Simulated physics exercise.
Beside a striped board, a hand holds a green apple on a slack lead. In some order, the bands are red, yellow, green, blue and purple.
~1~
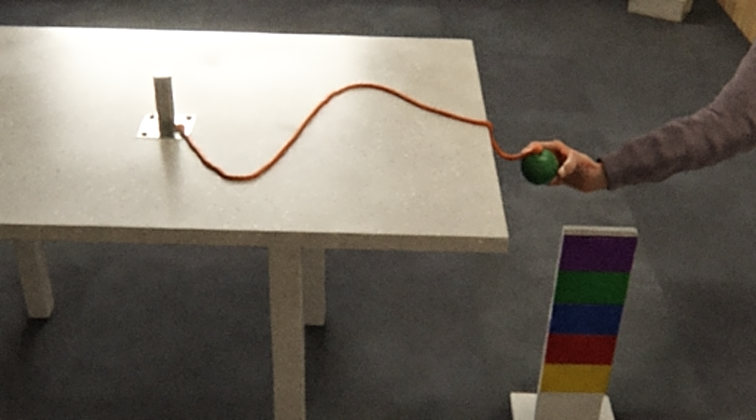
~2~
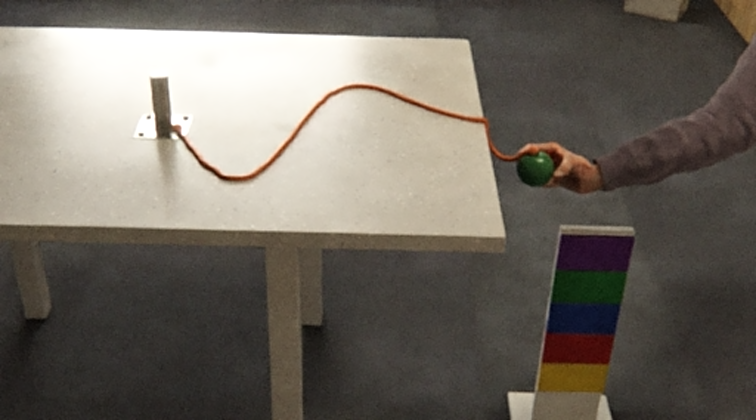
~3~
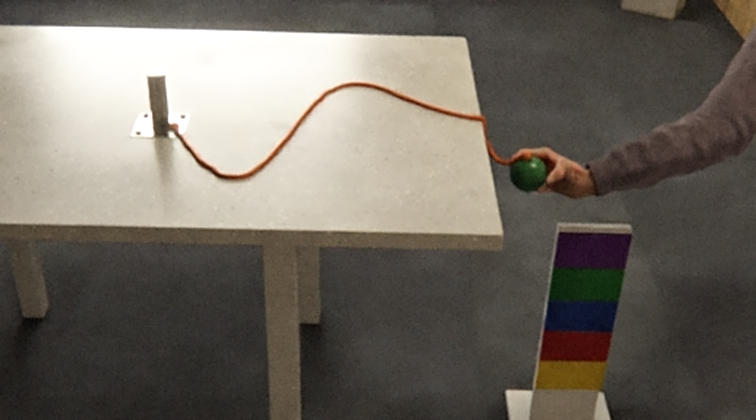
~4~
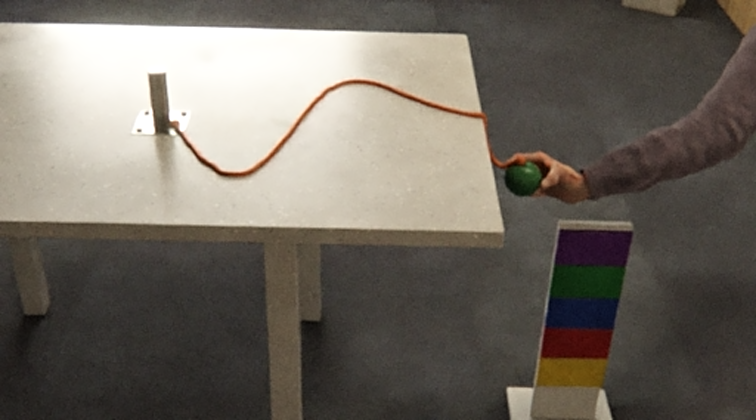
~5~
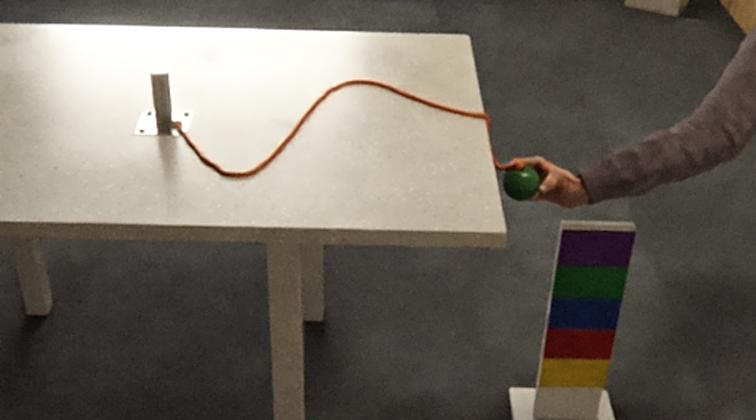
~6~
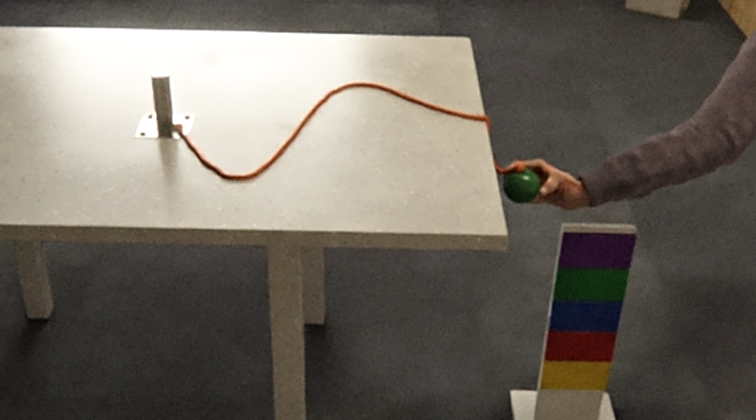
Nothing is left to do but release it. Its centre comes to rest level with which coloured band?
With the yellow one.
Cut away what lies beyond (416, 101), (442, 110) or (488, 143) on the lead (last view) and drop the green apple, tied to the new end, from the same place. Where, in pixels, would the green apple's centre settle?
About (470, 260) first, then about (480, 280), and finally about (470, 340).
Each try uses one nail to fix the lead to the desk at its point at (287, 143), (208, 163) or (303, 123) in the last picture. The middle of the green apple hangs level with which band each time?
Answer: Blue, red and green, in that order.
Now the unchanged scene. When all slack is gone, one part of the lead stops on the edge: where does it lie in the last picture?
That spot lies near (326, 100).
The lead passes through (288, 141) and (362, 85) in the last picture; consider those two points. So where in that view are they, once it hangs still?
End positions: About (392, 133) and about (484, 198).
A little later, apple near (450, 380); level with yellow.
Next, apple near (478, 376); level with yellow.
When it is over, apple near (461, 386); level with yellow. The lead holds its middle at yellow.
